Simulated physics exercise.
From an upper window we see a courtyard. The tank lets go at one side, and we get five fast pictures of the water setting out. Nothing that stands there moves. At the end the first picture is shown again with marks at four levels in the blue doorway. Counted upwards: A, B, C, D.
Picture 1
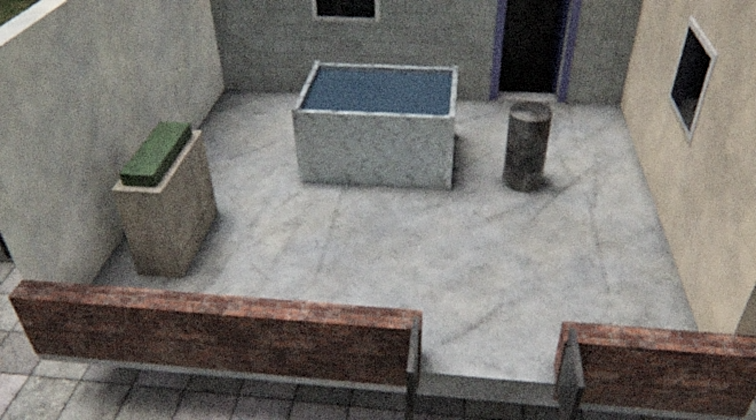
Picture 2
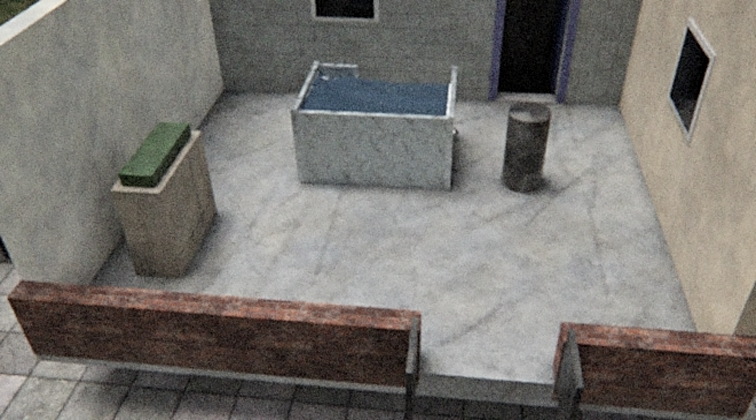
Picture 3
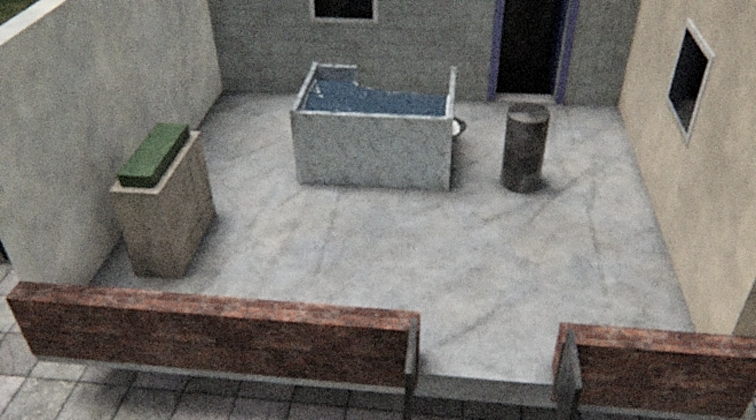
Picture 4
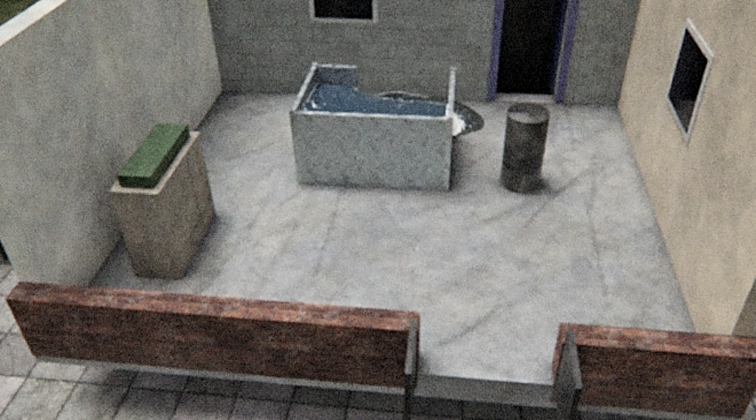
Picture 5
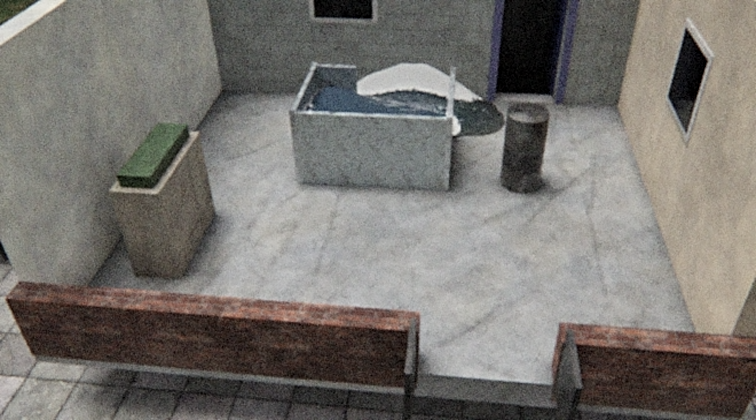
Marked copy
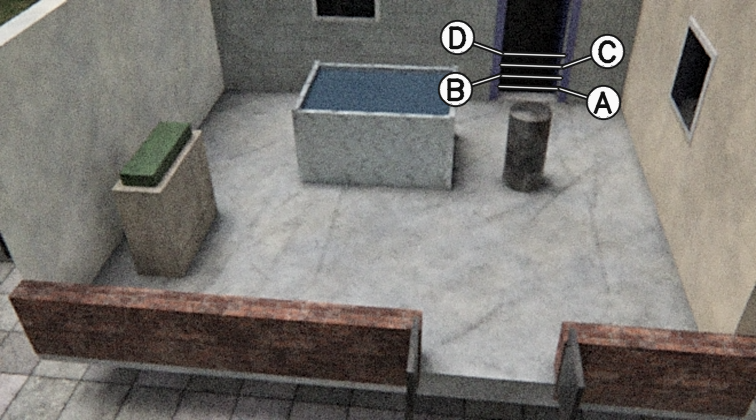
A walled courtyard with a pale stone floor is seen from an upper window, the view holding almost still. A pale tank of blue water stands near the grey back wall, between a tan block topped with green at left and a dark drum beside a blue-framed doorway, with low reddish walls in front. The water sinks and sloshes, then pours out behind the tank, spreading rightward in a dark, white-edged pool.
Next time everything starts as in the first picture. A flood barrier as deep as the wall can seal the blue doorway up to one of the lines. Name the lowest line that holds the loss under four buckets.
That is line A.
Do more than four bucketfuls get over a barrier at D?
No, not at all.
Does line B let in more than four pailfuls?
No.
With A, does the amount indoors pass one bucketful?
No, it does not.
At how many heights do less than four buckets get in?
All four.
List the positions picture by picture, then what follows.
Water in the tank at rest, its middle at (379, 94); foot of the blue doorway at (527, 101); open gate at (492, 311), in the first frame.
Water covers 1 % of the ground, its front hidden from here, in the second frame.
Water covers 3 % of the ground, its front hidden from here, in the third frame.
Water covers 7 % of the ground, its front hidden from here, in the fourth frame.
Front seen at (484, 117), 9 % of the ground wet, in the fifth frame.
On the marked copy, A at (529, 87); B at (530, 76); C at (531, 65); D at (533, 54); from the bottom up A, B, C, D.
With A, a splash gets over, under a bucket.
With B, nothing gets over.
With C, nothing gets over.
With D, nothing gets over.
